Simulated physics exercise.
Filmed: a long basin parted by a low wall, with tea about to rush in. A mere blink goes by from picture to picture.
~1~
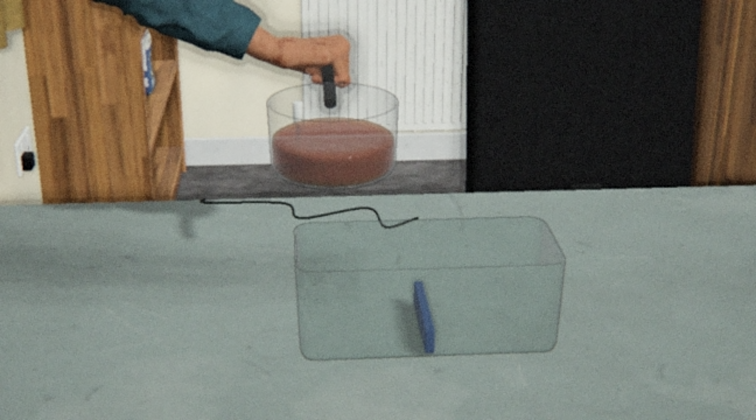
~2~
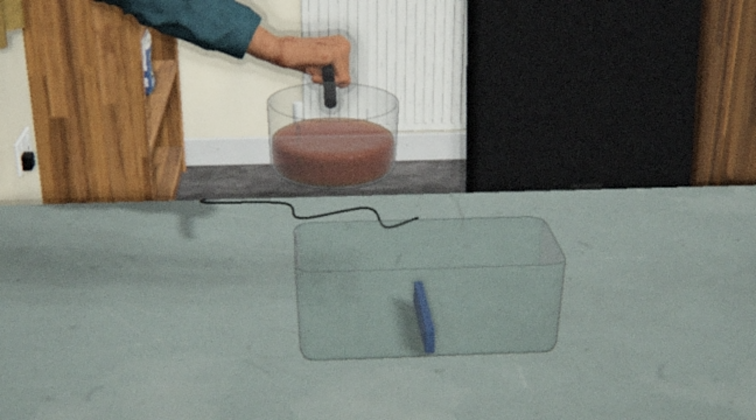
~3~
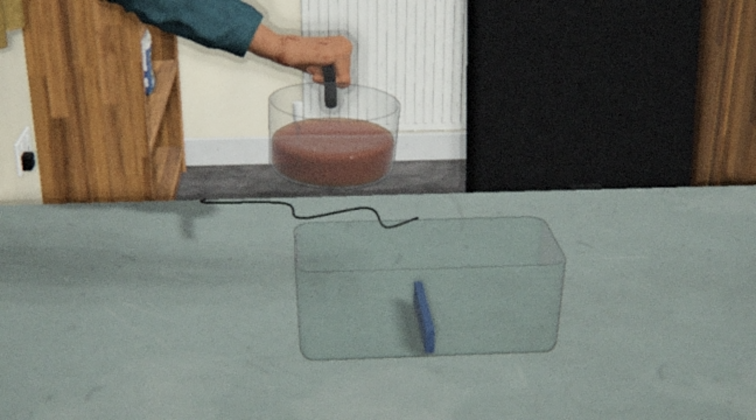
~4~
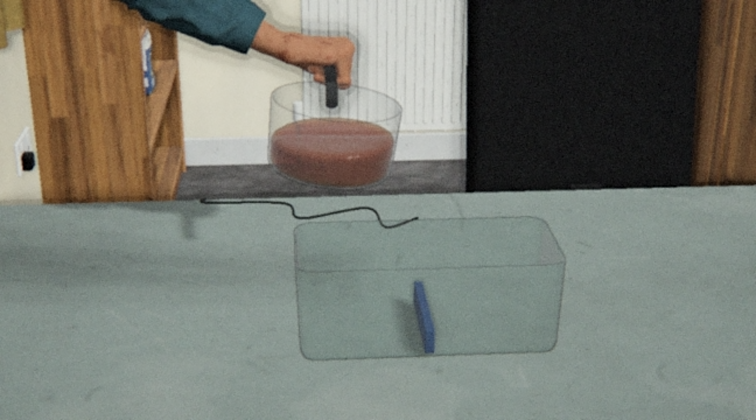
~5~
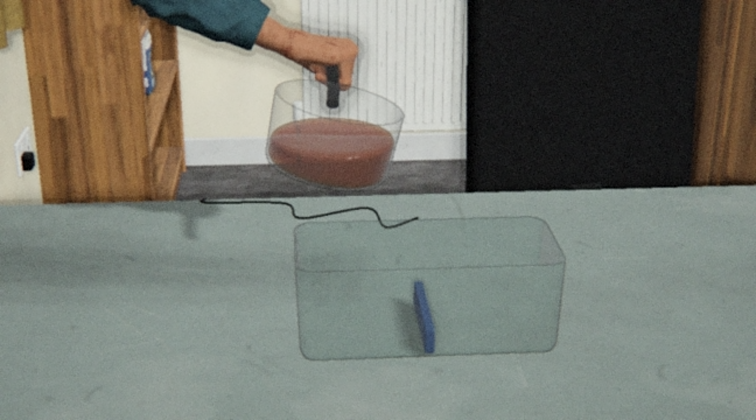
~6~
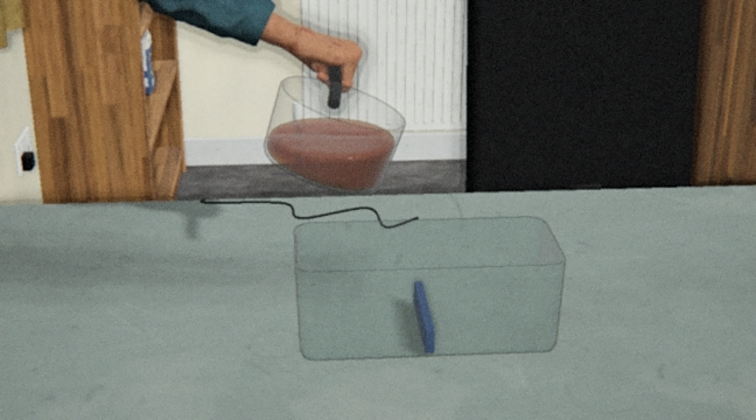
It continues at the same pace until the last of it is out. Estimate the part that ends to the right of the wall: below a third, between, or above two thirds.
Most likely the amount right of the wall will lie in the middle range, one third to two thirds.
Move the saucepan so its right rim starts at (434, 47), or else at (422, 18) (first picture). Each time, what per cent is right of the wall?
In turn 85 % and 85 %.
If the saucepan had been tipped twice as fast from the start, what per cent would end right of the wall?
Close to 40 in a hundred.
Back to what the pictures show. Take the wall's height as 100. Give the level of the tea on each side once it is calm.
Roughly 50 percent left, 50 percent right.
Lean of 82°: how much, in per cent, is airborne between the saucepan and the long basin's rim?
About 35 per cent.
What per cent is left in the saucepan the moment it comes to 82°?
55 per cent, roughly.
A moment on, the saucepan is tipped on its side and 56 per cent is still to pour, 1 is left of the wall and 7 right of it.
Next, the saucepan is tipped right over and 8 per cent is still to pour, 29 is left of the wall and 52 right of it.
Then the saucepan is tipped right over and 0 per cent is still to pour, 47 is left of the wall and 52 right of it.
Later the saucepan is tipped right over and 0 per cent is still to pour, 47 is left of the wall and 52 right of it.
At rest 47 per cent lies left of the wall, 52 right of it and 1 outside.
